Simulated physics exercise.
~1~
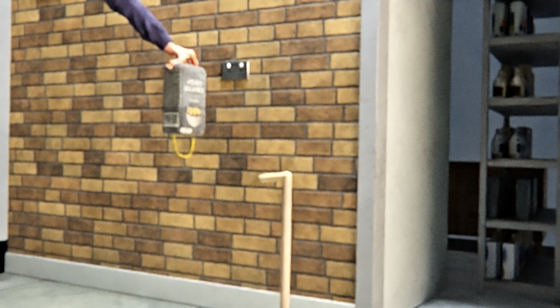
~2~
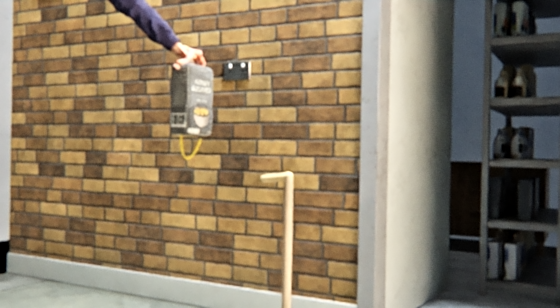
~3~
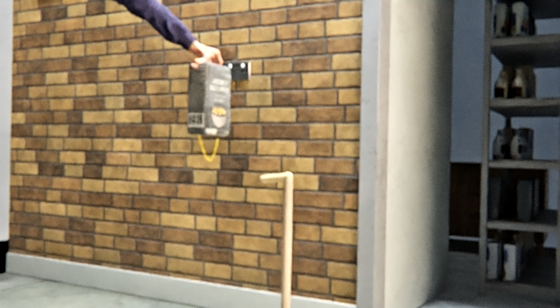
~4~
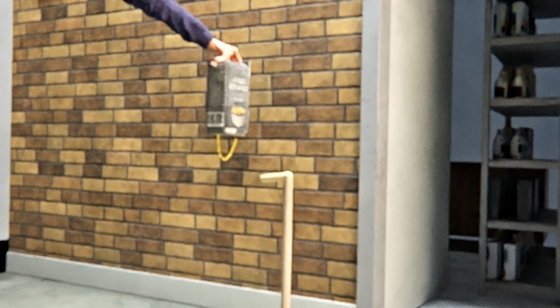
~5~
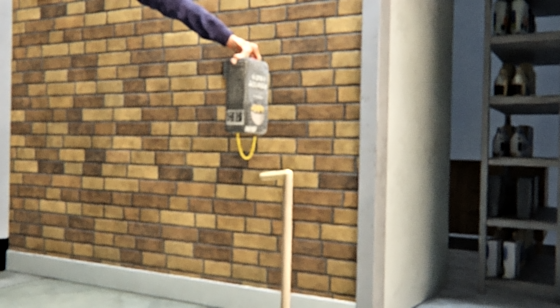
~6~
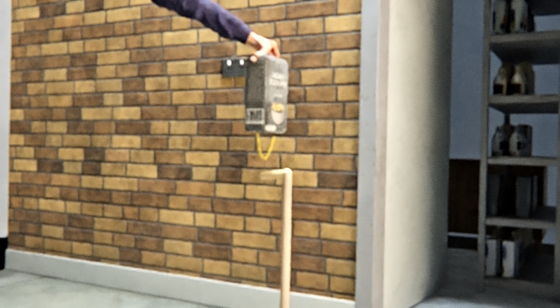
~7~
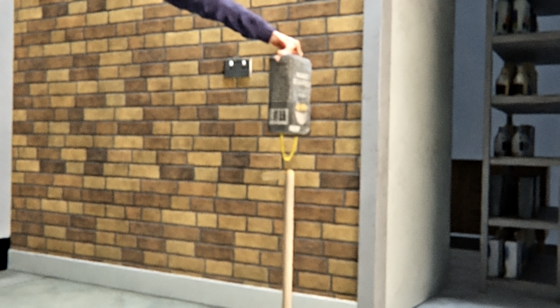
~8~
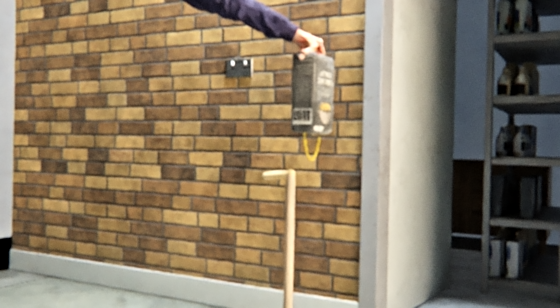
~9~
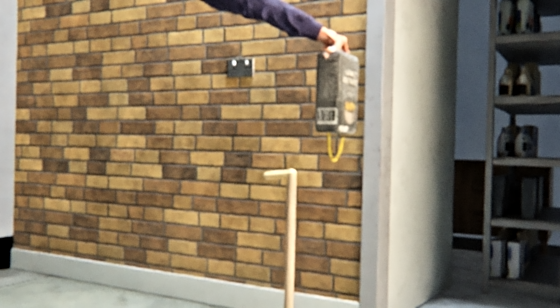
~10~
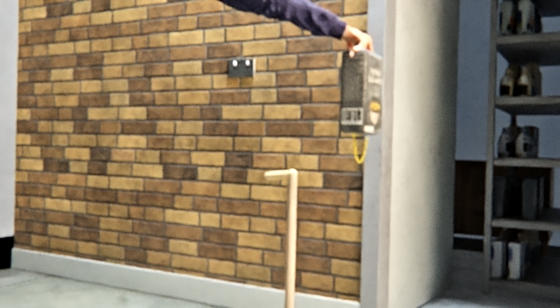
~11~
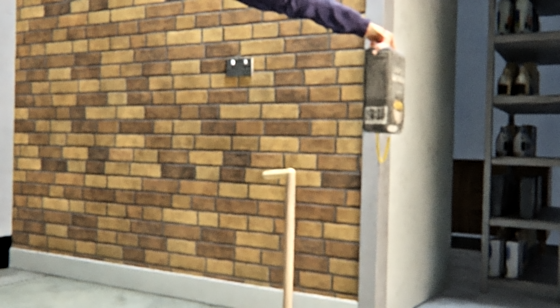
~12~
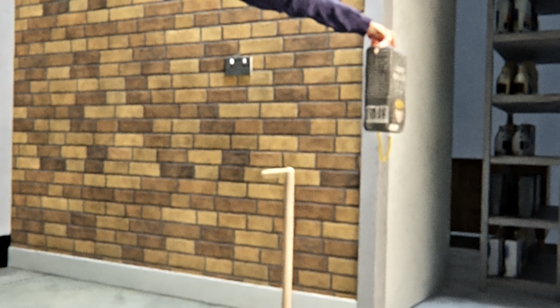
The video shows a hand holding a grey sack with a yellow loop hanging beneath it, moving it rightward in front of a brick wall. The sack passes over a hooked post without catching and ends upright, still held, to the right of the post.
